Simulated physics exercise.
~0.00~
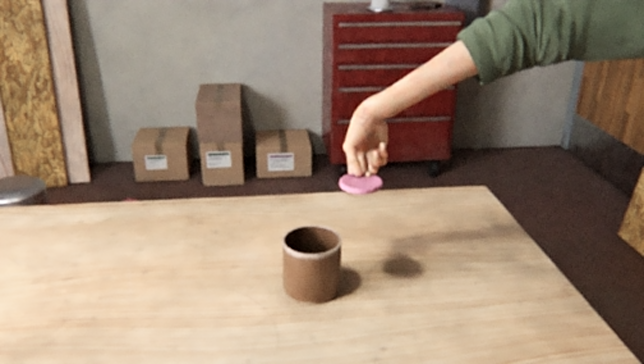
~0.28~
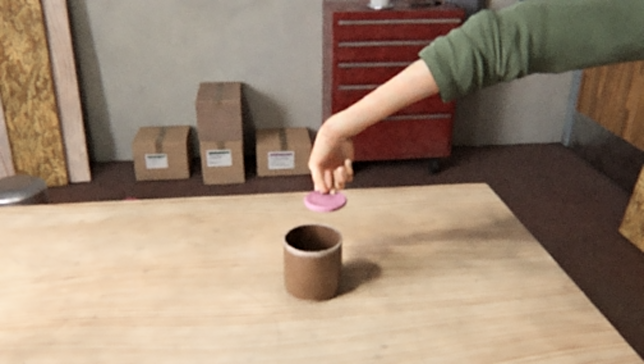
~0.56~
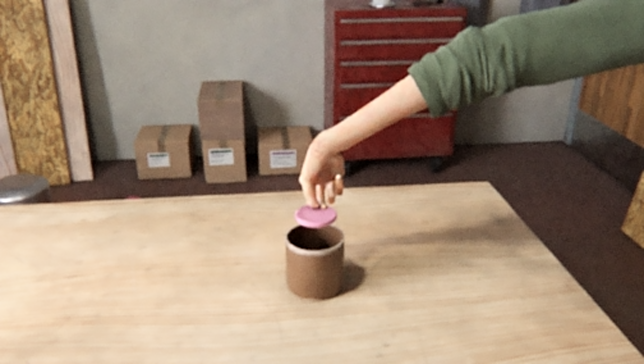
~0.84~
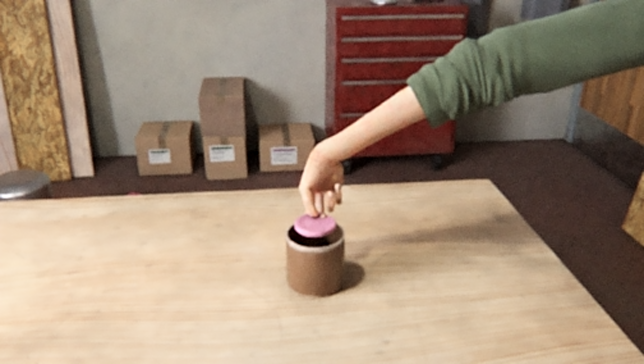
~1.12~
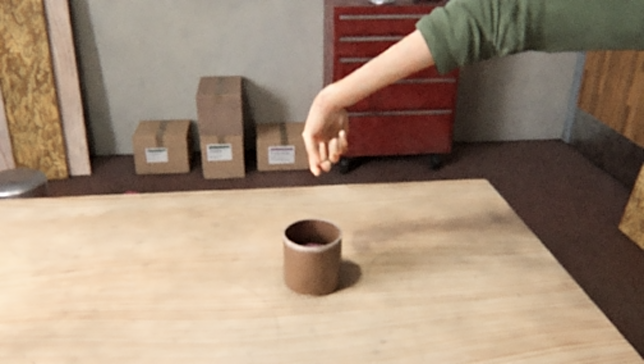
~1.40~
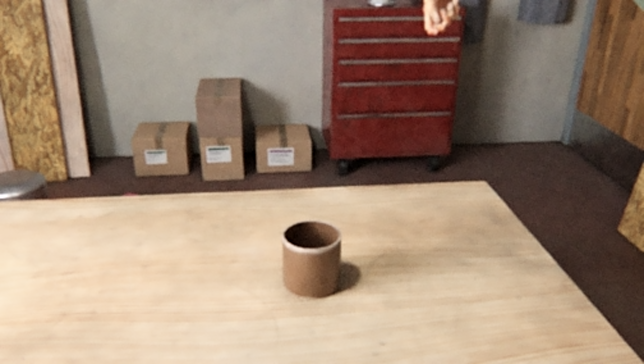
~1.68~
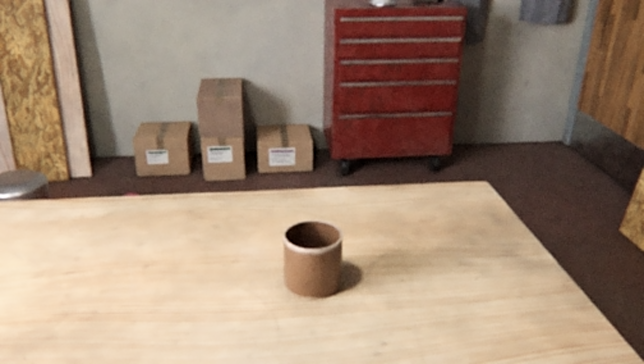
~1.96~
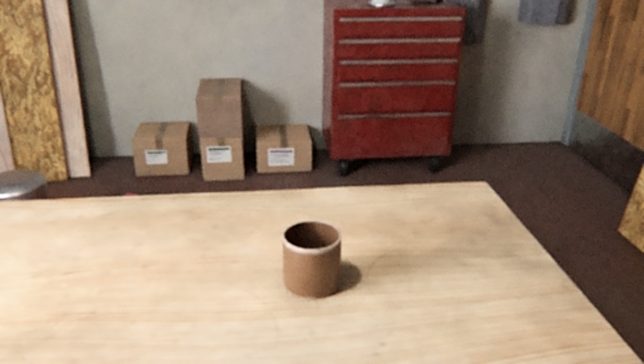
The footage shows a hand carrying a pink disc leftward and down to the mouth of a brown cylindrical container on a wooden table, then letting go and withdrawing to the right as the disc drops inside, leaving the open container alone with no disc on its rim.
